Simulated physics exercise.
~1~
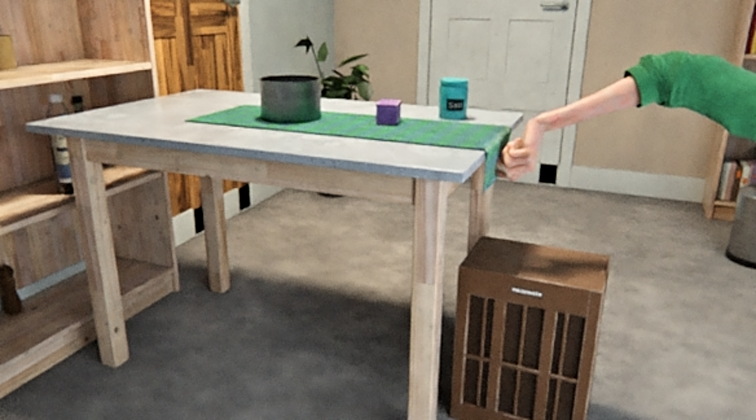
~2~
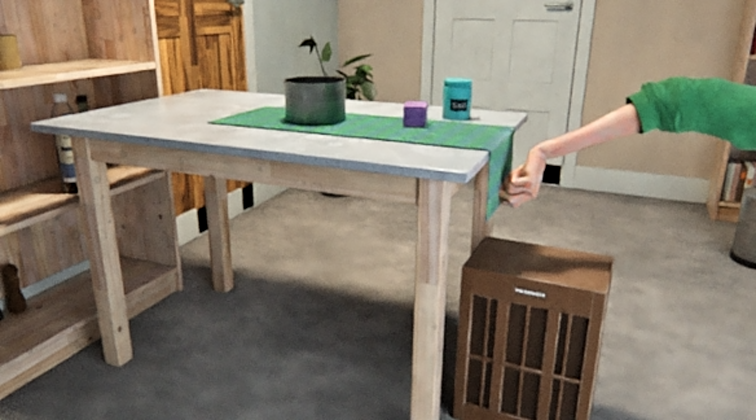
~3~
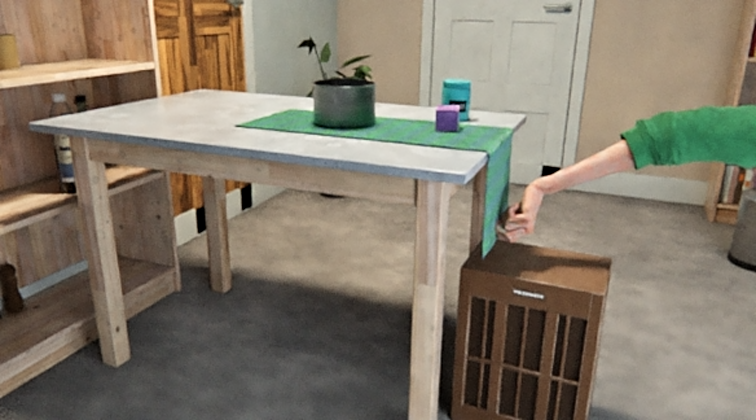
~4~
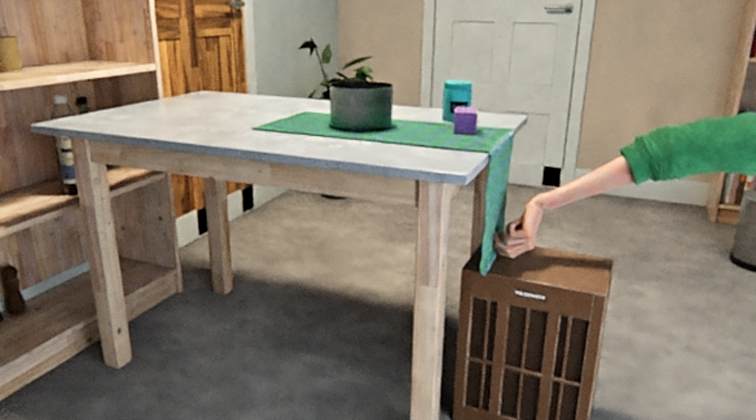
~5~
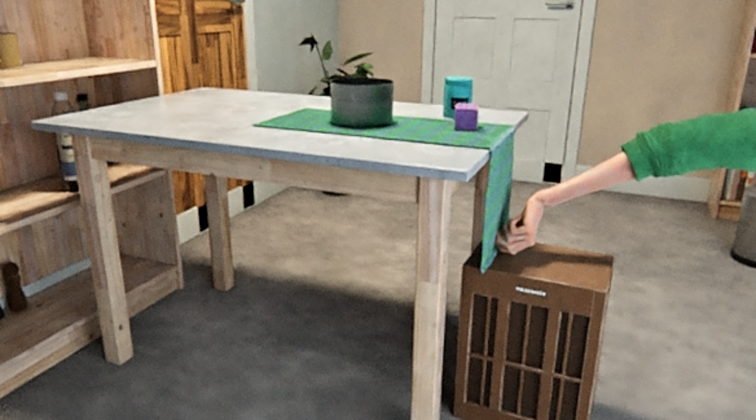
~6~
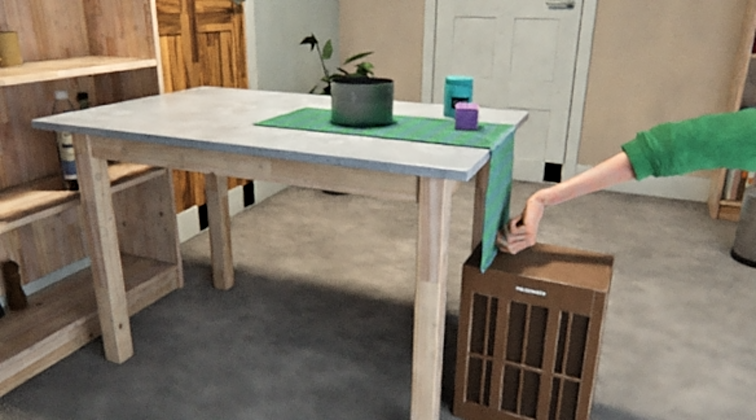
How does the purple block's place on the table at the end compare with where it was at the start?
At the start the purple block sits to the left of the turquoise jar. By the end it is farther right, in front of the jar and closer to the table's right edge, still on the runner.
